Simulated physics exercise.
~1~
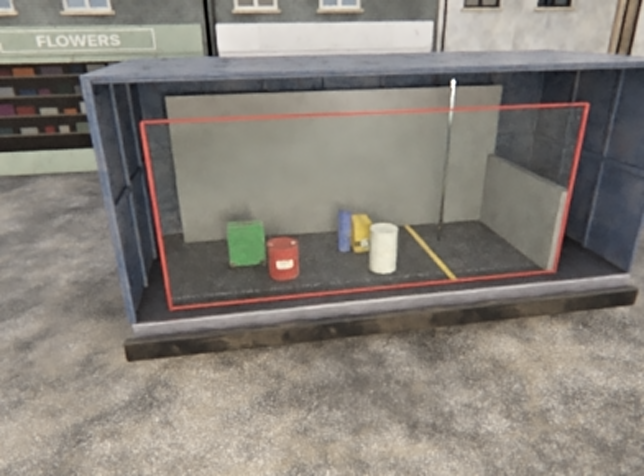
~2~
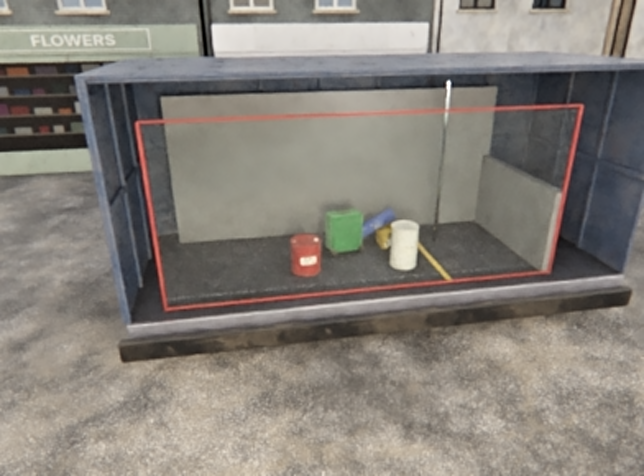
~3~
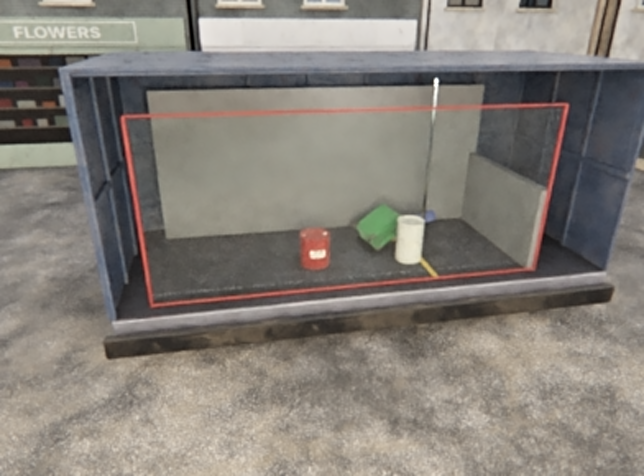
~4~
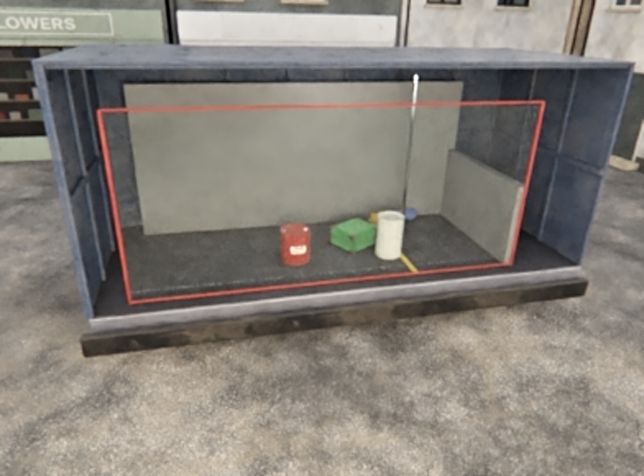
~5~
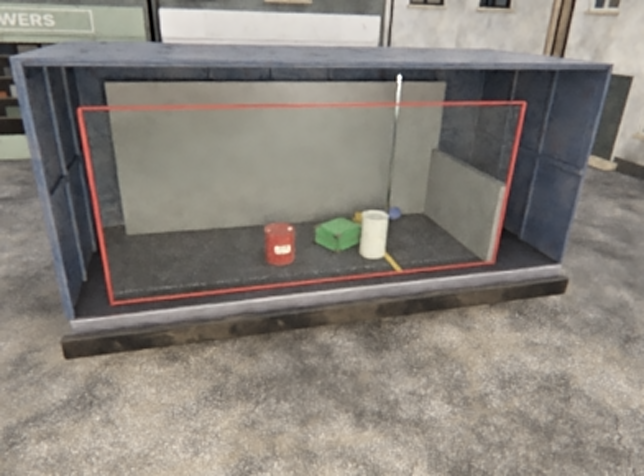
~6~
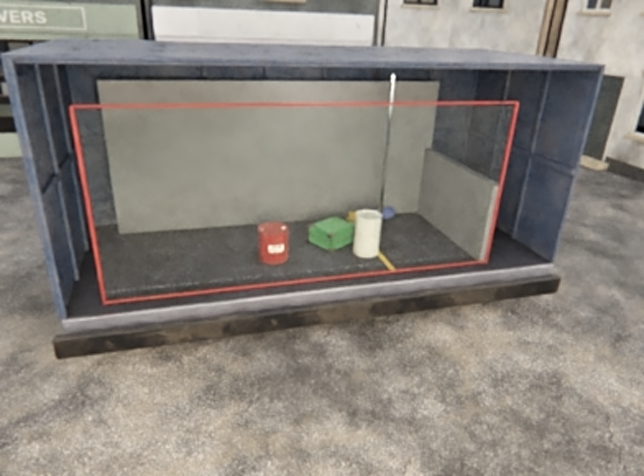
At first, a green case, a red drum, a small blue roll, a yellow pack and a white drum stand in an open bay, all left of a yellow line on the floor. The loose items shift right, the green case travelling furthest towards the others while the blue roll and yellow pack topple. The green case then tips over behind the white drum, and the blue roll ends up past the line. After that everything settles. The case lies on its side between the upright red and white drums, which stay short of the line.
